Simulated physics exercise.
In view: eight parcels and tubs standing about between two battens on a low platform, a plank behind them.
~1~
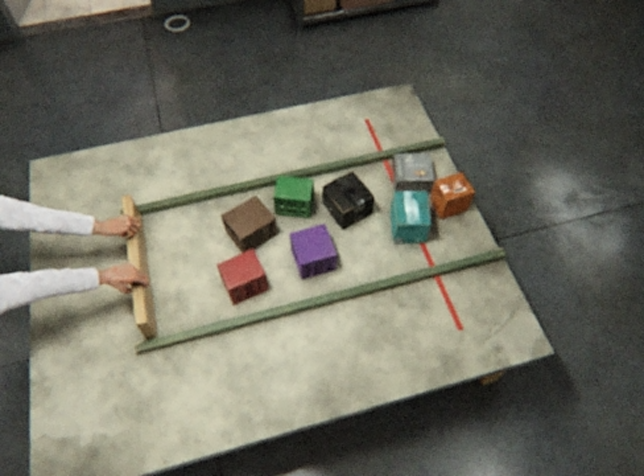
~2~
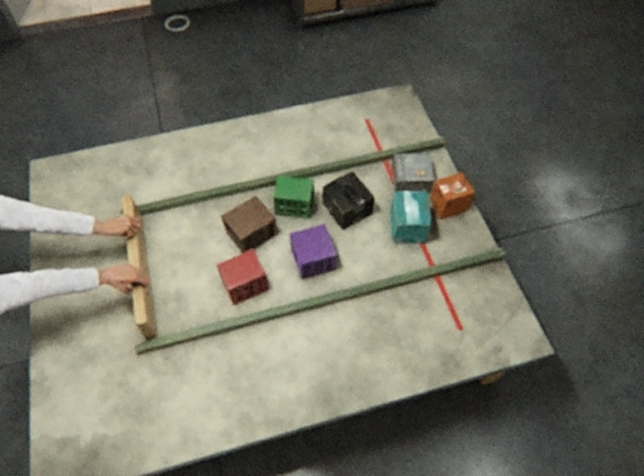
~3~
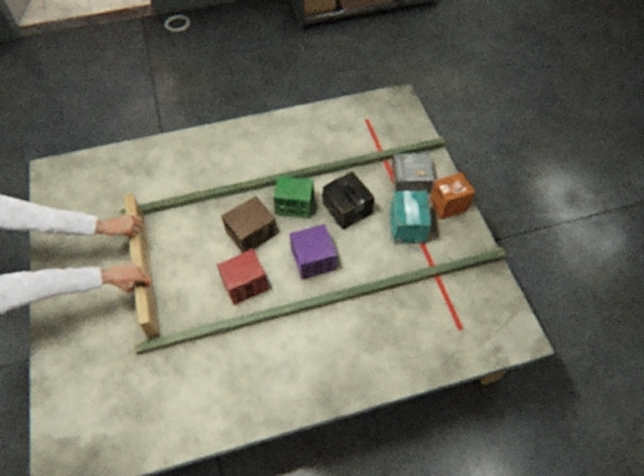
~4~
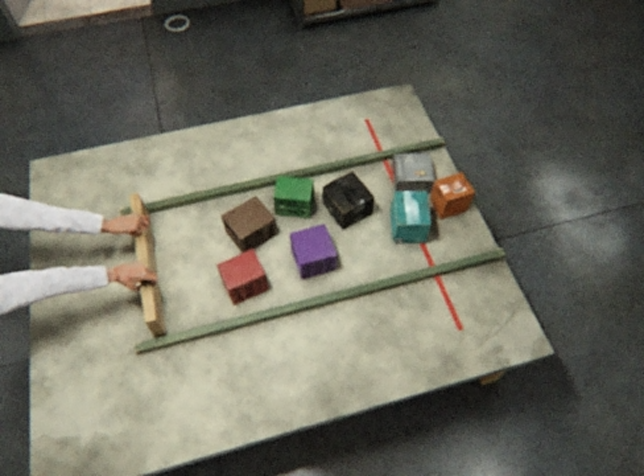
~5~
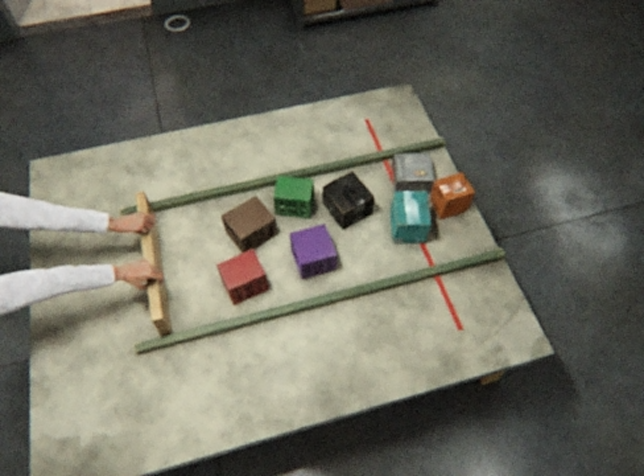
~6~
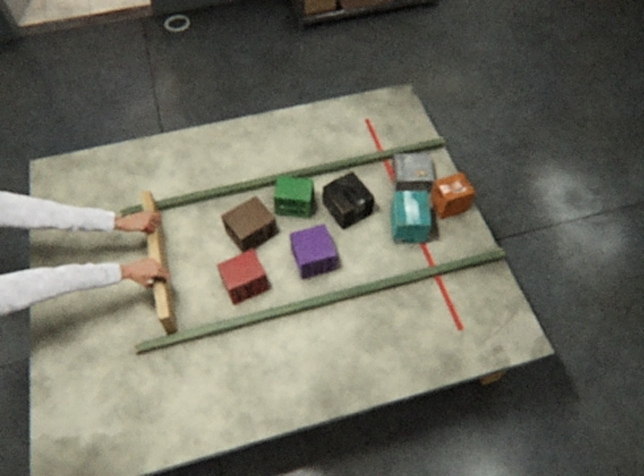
We see eight coloured boxes standing between two green strips on a low platform, some near a red line, while two hands hold a wooden plank at the left and slide it slightly rightward; the boxes stay still.
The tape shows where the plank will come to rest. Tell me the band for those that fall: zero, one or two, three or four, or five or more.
Outcome: The number that fall off is three or four.
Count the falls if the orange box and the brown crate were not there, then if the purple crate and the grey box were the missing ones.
1 in the first case, 1 in the second.
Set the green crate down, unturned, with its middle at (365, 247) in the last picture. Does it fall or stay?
It goes over.
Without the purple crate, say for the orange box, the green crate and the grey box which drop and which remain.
The orange box comes down, the green crate remains up, the grey box comes down.
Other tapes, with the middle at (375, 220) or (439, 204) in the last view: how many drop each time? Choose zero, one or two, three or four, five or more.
For each place: Just one or two; more than four.
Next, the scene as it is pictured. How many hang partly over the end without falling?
The number is 2.
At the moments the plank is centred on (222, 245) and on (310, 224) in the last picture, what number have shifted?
The counts are 1 and 5.
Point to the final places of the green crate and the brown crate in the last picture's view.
First (404, 162), then (425, 192).
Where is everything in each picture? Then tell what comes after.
The first frame shows orange box (452, 196); grey box (412, 174); turquoise box (410, 218); plank (139, 265); tape (408, 212).
The second frame shows grey box (412, 174); purple crate (313, 252).
The third frame shows turquoise box (410, 218); brown crate (250, 225).
The fourth frame shows orange box (452, 196); green crate (294, 197).
The fifth frame shows grey box (412, 174); plank (153, 262).
The sixth frame shows orange box (452, 196); grey box (412, 174); turquoise box (410, 218); plank (159, 260); tape (408, 212).
A little later, none off yet; orange box at rest near (452, 196); grey box at rest near (412, 174); turquoise box at rest near (410, 218).
When it is over, the number that fall off is three or four; down, turquoise box, grey box and orange box.
